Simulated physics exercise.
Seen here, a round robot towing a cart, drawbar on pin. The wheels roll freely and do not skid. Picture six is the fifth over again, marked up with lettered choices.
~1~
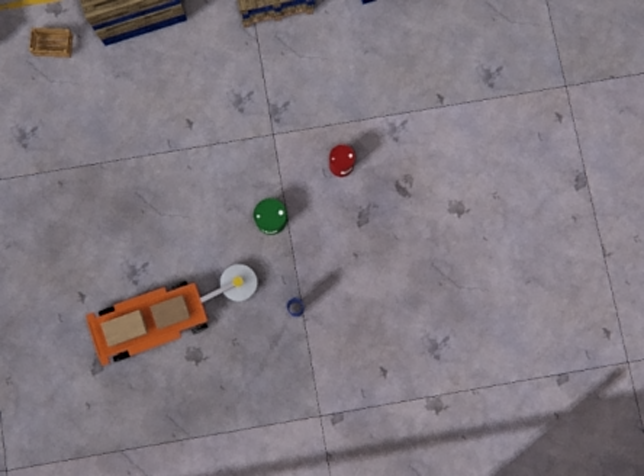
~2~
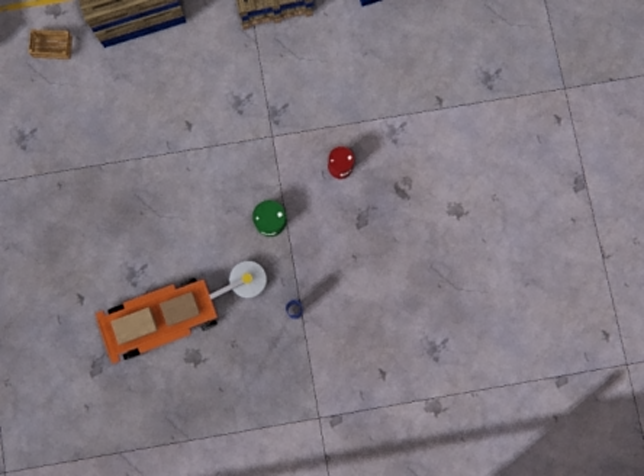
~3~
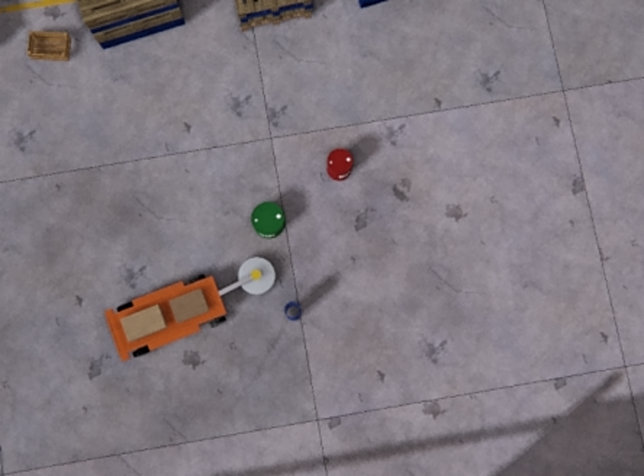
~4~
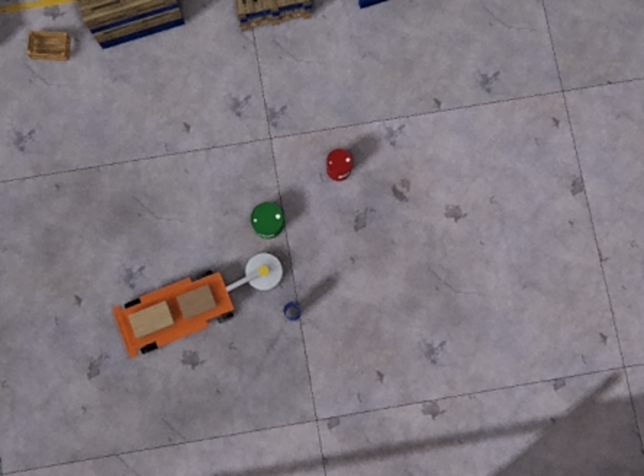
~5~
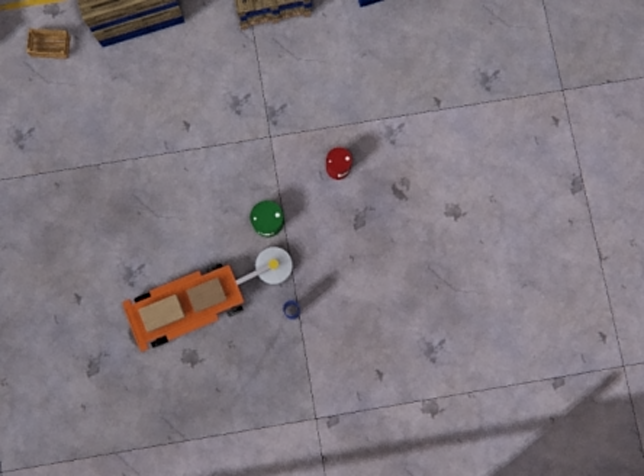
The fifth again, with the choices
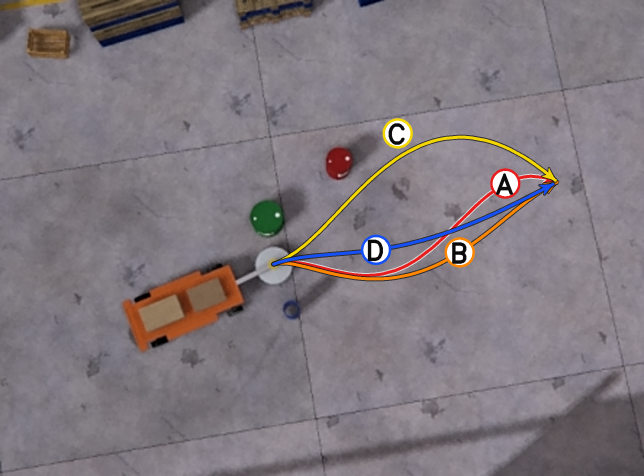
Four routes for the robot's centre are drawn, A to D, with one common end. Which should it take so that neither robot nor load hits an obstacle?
Choose route D.
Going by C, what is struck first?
It meets the green tub.
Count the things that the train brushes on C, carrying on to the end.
It touches two.
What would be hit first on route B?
The blue post.
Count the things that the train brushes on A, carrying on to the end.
It touches one.
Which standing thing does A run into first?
It meets the blue post.
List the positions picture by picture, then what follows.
The first frame shows red keg (341, 165); blue post (296, 309); robot (239, 283).
The second frame shows robot (248, 279); orange cart (157, 318); red keg (340, 167).
The third frame shows robot (257, 276); orange cart (166, 315); green tub (269, 223).
The fourth frame shows robot (264, 272); orange cart (174, 312); blue post (293, 313).
The fifth frame shows robot (274, 265); orange cart (184, 305); red keg (338, 168); blue post (292, 312); green tub (268, 222).
On the marked copy, A from (273, 264) via (430, 249) to (557, 182); B from (273, 264) via (429, 268) to (557, 182); C from (273, 264) via (402, 155) to (556, 180); D from (273, 264) via (423, 240) to (553, 184).
Following D. Soon after the start, robot (378, 251), cart (284, 271).
Later, robot (477, 222), cart (387, 247).
In the end, robot (554, 184), cart (470, 218); nothing has been touched.
As for the rest, A meets the blue post; B meets the blue post; C meets the green tub and red keg.
